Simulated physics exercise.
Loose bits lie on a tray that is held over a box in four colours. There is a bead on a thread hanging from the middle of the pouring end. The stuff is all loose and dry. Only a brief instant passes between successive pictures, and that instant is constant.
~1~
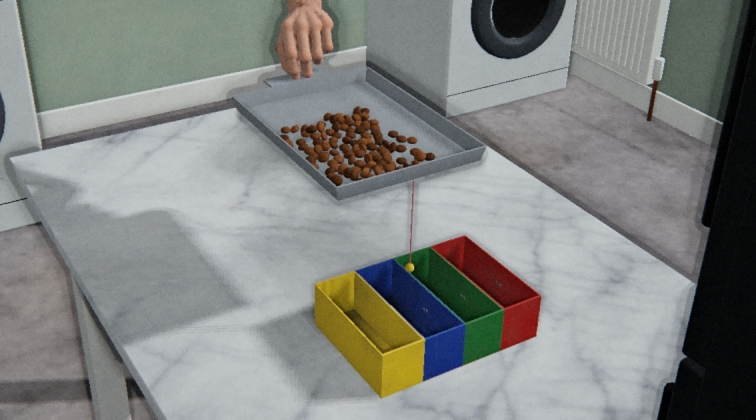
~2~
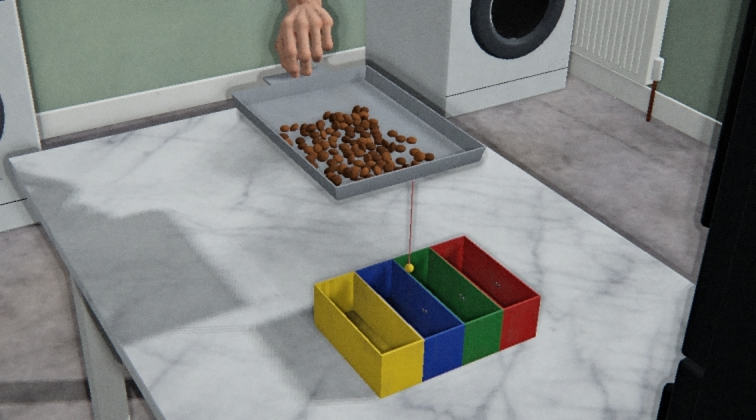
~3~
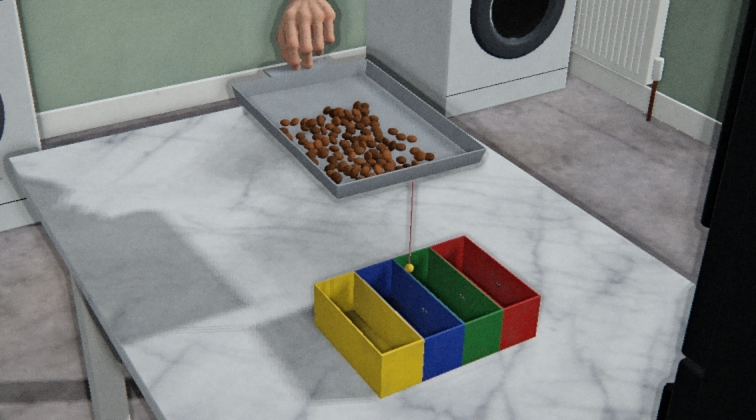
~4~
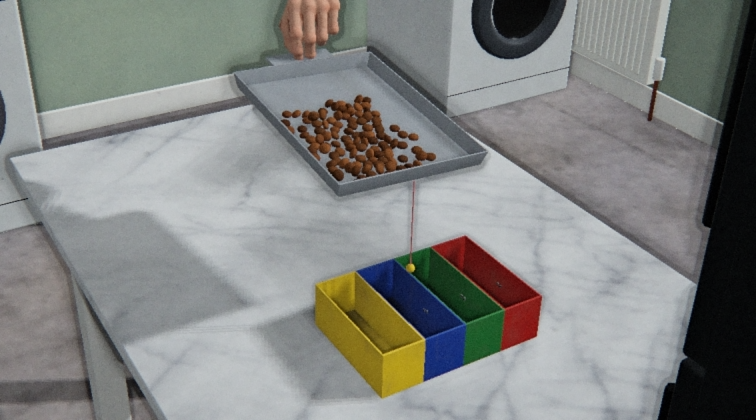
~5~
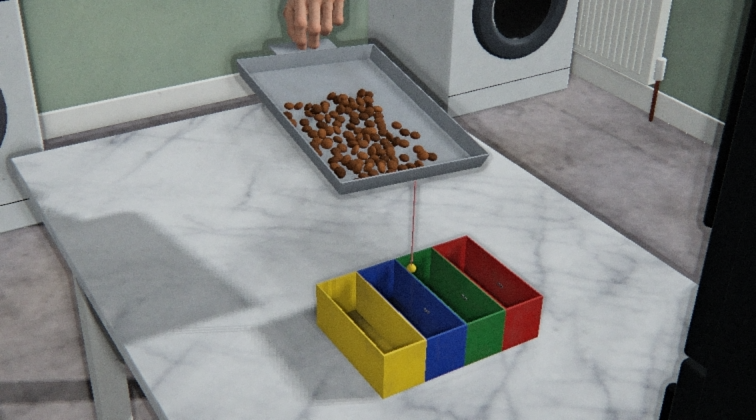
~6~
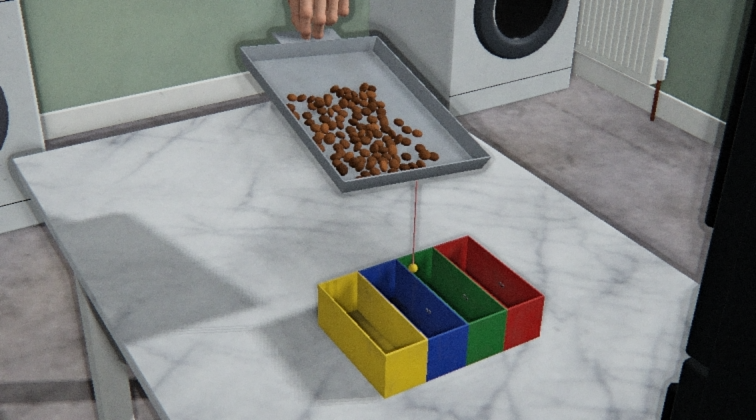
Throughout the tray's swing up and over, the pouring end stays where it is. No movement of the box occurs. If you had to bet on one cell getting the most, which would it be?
I would bet on the red one.
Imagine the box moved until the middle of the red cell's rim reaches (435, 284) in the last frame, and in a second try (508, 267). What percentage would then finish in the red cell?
Around 20 % followed by around 30 %.
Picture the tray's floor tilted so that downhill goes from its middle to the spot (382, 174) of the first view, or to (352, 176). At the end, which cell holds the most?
Try 1 - that yellow cell; try 2 - that yellow cell.
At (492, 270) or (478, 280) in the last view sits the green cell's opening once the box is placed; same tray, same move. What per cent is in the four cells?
In order, about 100 and 100 in a hundred.
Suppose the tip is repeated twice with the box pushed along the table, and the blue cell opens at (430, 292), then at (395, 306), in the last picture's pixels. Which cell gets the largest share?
Green; the red cell.
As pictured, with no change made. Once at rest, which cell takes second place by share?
Second is the green one.
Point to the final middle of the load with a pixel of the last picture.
Resting centre, last picture - approx. (479, 305).
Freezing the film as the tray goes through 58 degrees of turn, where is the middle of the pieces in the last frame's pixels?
Somewhere about pixel (434, 149).
Just after the last frame, tray tipped steeply; almost all on the tray; just a few falling or outside the box.
A moment on, tray tipped right over; roughly a quarter on the tray; roughly a quarter in the red cell; about a tenth in the green cell; just a few in the blue cell; roughly a quarter falling or outside the box.
Further on, tray tipped past a quarter turn; roughly two thirds in the red cell; roughly a quarter in the green cell; just a few in the blue cell; just a few falling or outside the box.
When it is over, tray tipped past a quarter turn; roughly two thirds in the red cell; roughly a quarter in the green cell; just a few in the blue cell; not one in the yellow cell; just a few outside the box.
